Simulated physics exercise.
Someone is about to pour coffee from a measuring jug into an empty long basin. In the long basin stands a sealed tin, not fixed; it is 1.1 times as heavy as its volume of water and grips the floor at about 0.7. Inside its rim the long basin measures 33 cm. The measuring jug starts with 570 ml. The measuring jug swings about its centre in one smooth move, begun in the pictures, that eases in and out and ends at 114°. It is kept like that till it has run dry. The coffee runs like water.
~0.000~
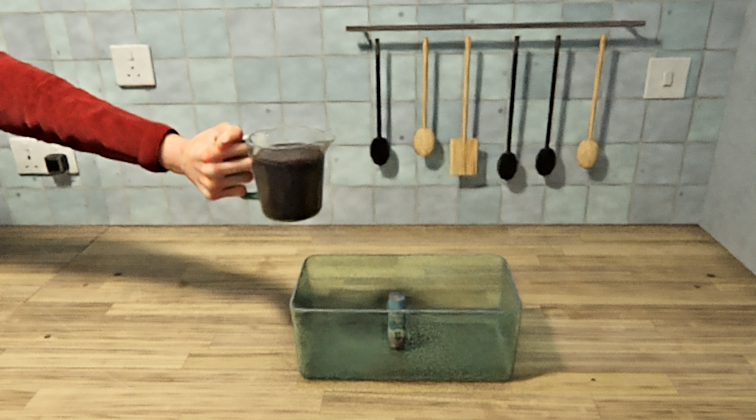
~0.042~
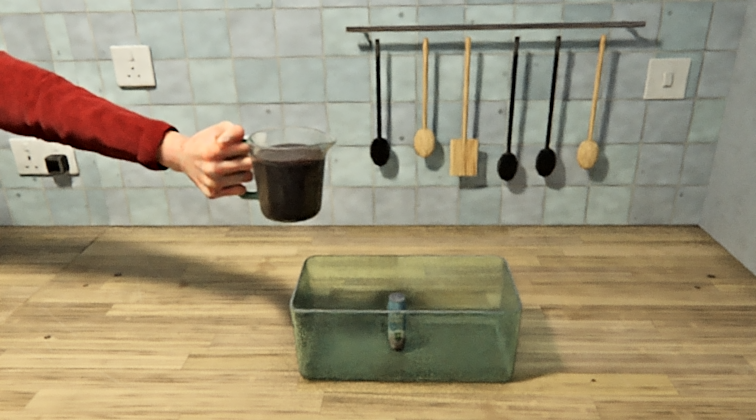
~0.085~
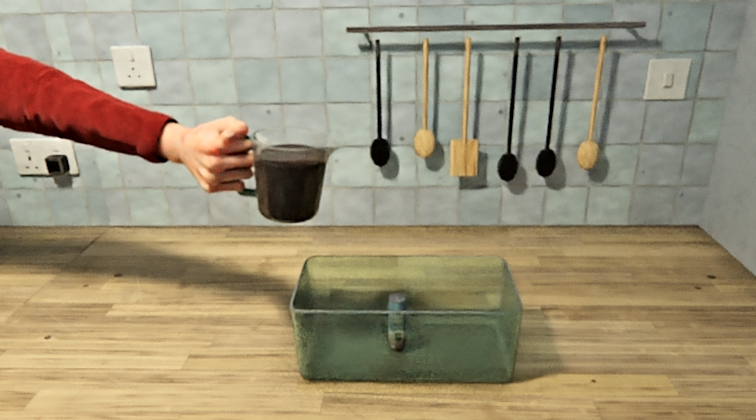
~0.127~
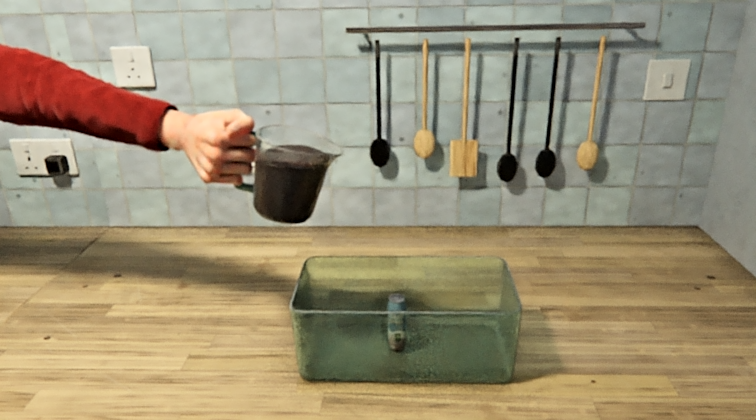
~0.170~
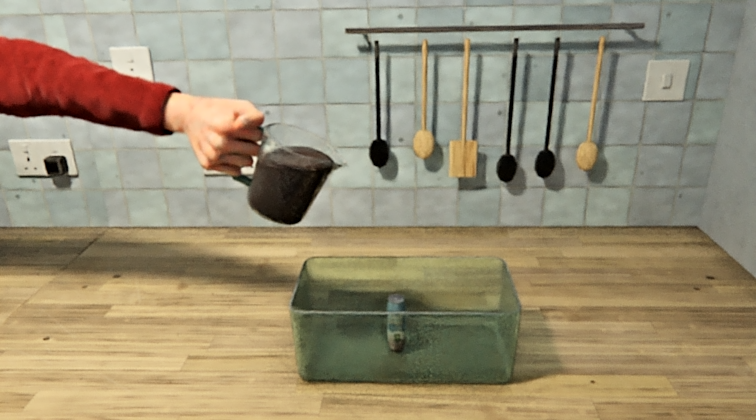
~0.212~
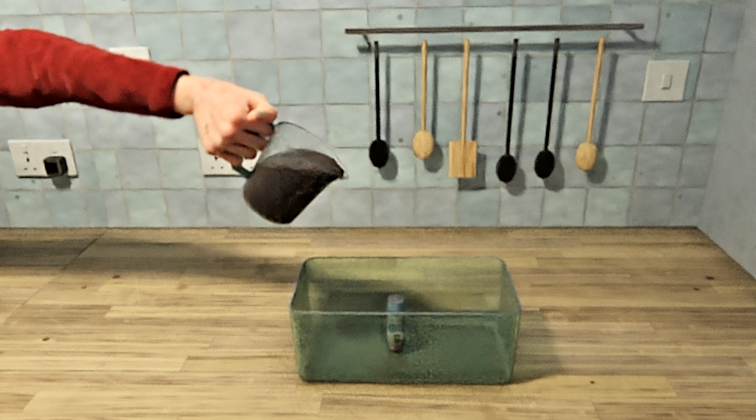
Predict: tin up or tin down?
The tin topples.
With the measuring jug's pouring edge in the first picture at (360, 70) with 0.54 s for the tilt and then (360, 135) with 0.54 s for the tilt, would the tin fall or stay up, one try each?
First it remains upright; then it topples.
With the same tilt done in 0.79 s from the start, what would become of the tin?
Then it topples.
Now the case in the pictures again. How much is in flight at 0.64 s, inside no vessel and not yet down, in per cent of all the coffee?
Near 12 in a hundred.
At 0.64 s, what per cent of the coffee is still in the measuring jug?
Some 4 per cent.
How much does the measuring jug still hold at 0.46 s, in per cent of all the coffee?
Near 42 in a hundred.
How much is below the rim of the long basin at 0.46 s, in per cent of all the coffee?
Near 20 in a hundred.
By 0.46 s the tilt is 108° and 42 per cent is still to pour; the tin stands where it began.
By 0.64 s the tilt is 114° and 4 per cent is still to pour; the tin leans 9°.
By 0.83 s the tilt is 114° and 0 per cent is still to pour; the tin lies on its side.
By 1.04 s the tilt is 114° and 0 per cent is still to pour; the tin lies on its side.
At rest the tin lies on its side.
